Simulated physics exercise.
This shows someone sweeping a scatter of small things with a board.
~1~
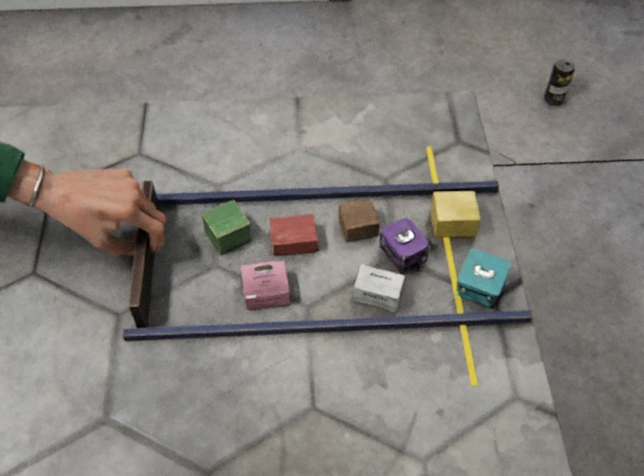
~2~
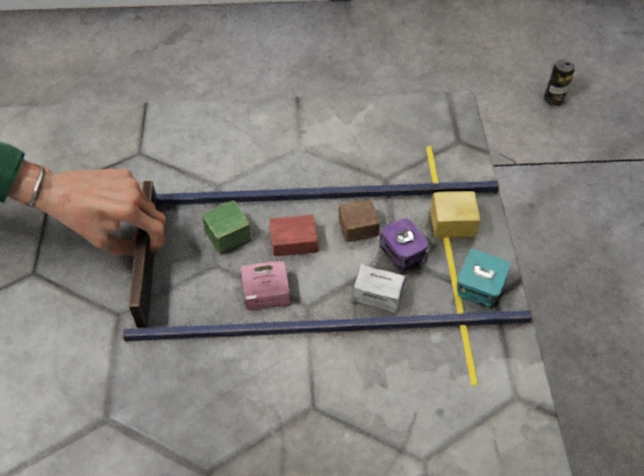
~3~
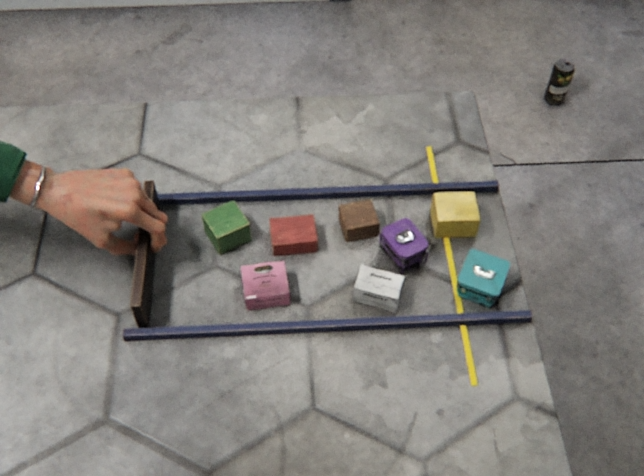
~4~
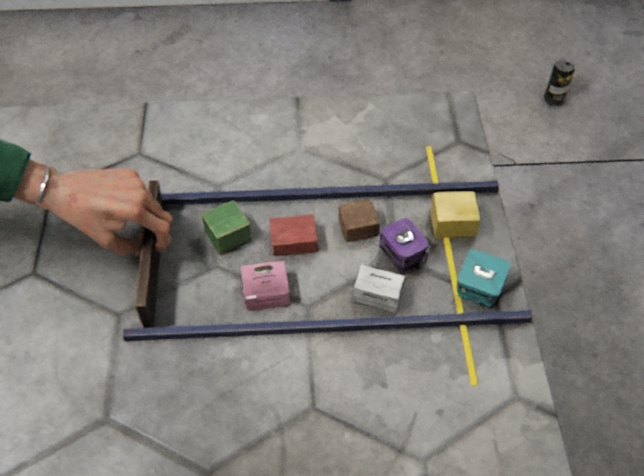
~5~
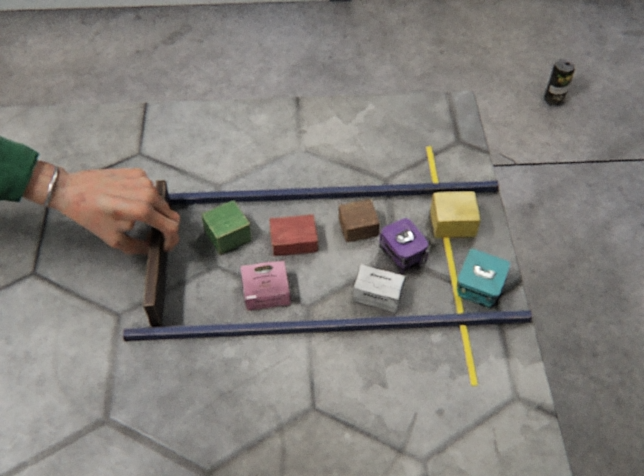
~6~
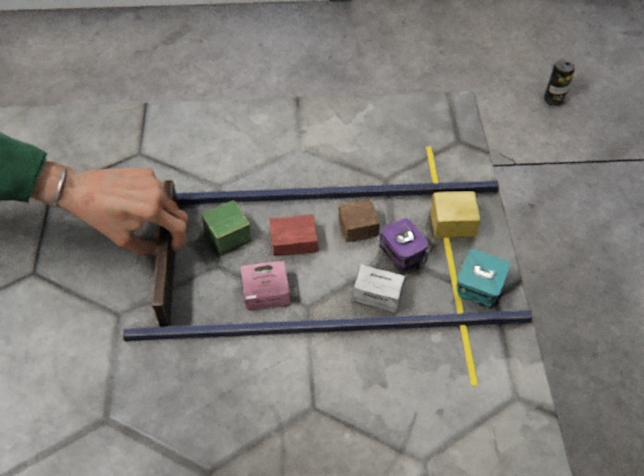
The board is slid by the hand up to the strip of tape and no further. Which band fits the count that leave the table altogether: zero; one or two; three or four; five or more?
The band that fits is three or four.
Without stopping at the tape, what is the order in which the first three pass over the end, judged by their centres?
First the yellow block, then the turquoise case, then the brown block.
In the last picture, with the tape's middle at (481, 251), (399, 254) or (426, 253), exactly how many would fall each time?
The counts: 6, 1 and 3.
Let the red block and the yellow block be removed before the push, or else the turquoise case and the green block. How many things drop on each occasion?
I'd say 1 the first time and 1 the second time.
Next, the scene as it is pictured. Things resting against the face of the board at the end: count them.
Count: 2.
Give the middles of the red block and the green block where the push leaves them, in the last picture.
The red block stops around (504, 226); the green block around (464, 224).
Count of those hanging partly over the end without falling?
It's 3.
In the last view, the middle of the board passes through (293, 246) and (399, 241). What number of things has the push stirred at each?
Note: First position 4; second position 8.
Early on, none off yet; turquoise case at rest near (482, 279); yellow block at rest near (455, 215); purple case at rest near (405, 246).
Finally, the number that fall off is three or four; lost, brown block, yellow block and turquoise case.
